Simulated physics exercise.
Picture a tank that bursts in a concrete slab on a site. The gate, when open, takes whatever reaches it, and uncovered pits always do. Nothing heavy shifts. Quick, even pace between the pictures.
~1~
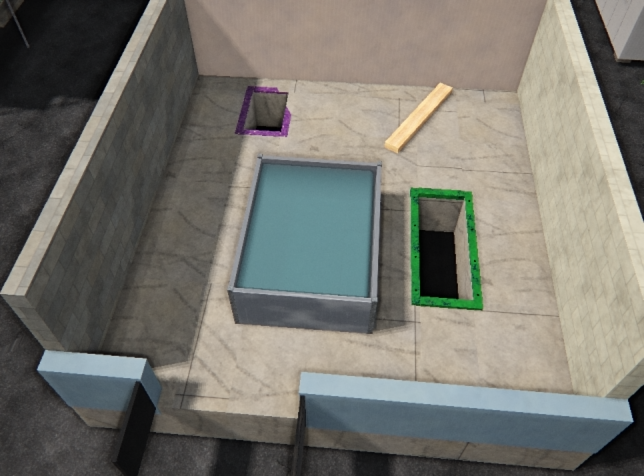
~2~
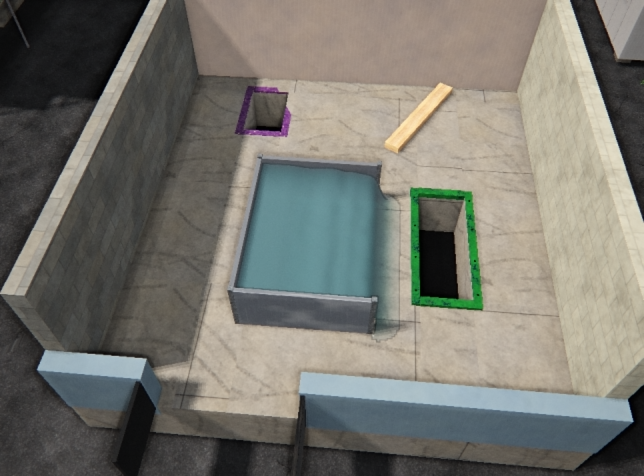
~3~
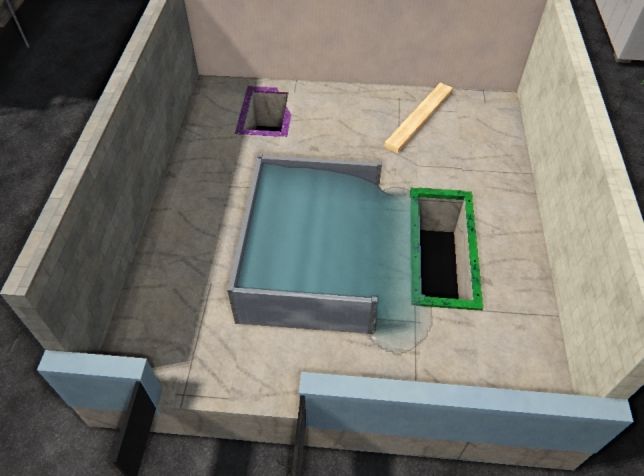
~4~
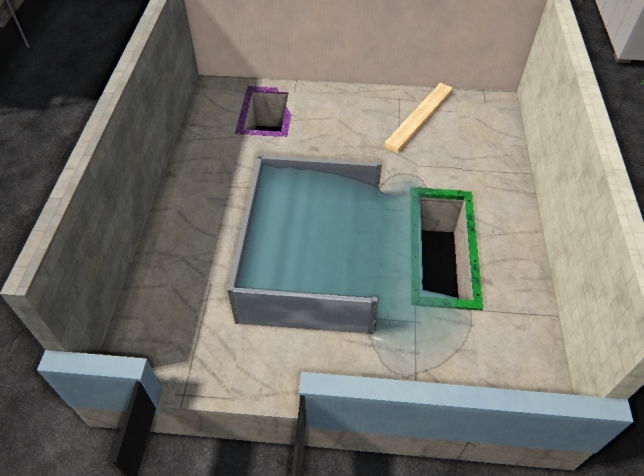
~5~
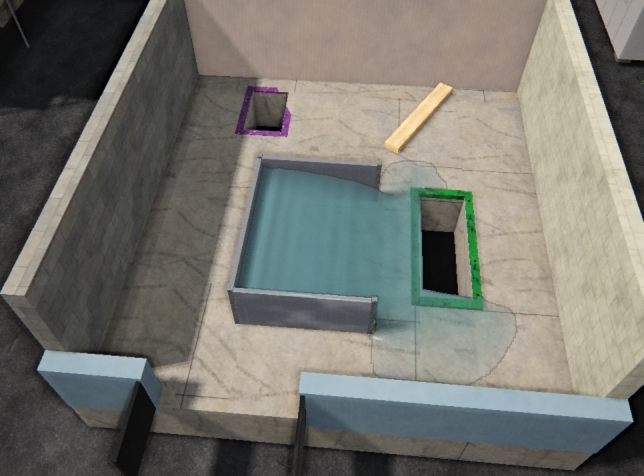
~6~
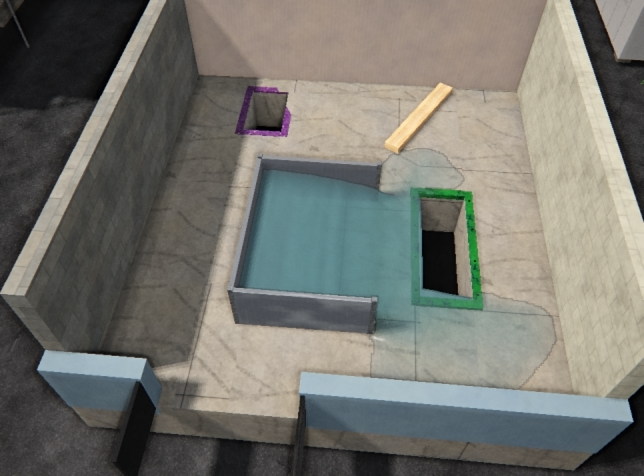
A water tank opens on its right side and water spreads around the green-edged pit.
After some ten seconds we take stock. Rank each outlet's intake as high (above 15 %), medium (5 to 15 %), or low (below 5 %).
Intake: The gate is low; the purple pit is low; the green pit is high.
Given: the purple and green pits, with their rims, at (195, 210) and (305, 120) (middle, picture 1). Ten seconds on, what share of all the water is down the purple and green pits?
In per cent: Purple 10, green 6.
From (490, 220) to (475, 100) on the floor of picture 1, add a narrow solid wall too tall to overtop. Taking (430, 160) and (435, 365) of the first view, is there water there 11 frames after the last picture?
Soaked, soaked.
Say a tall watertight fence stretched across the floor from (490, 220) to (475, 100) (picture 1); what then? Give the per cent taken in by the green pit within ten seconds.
Green: About 55 %.
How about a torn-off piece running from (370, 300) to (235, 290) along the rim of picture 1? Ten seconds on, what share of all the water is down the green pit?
Green: 4 %.
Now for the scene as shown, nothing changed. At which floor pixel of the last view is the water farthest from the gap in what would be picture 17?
The wet edge reaches furthest near (496, 93).
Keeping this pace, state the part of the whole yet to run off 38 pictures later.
That comes to around 50 in a hundred.
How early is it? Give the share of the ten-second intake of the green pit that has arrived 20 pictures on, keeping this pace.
I get 90 per cent.
A moment on, water covers 25 % of the floor; the gate 0 %, the purple pit 0 %, the green pit 28 %.
Next, water covers 35 % of the floor; the gate 0 %, the purple pit 0 %, the green pit 40 %.
Then, water covers 45 % of the floor; the gate 0 %, the purple pit 0 %, the green pit 47 %.
Later, water covers 55 % of the floor; the gate 0 %, the purple pit 0 %, the green pit 50 %.
In the end, water covers 70 % of the floor; the gate 1 %, the purple pit 2 %, the green pit 52 %.
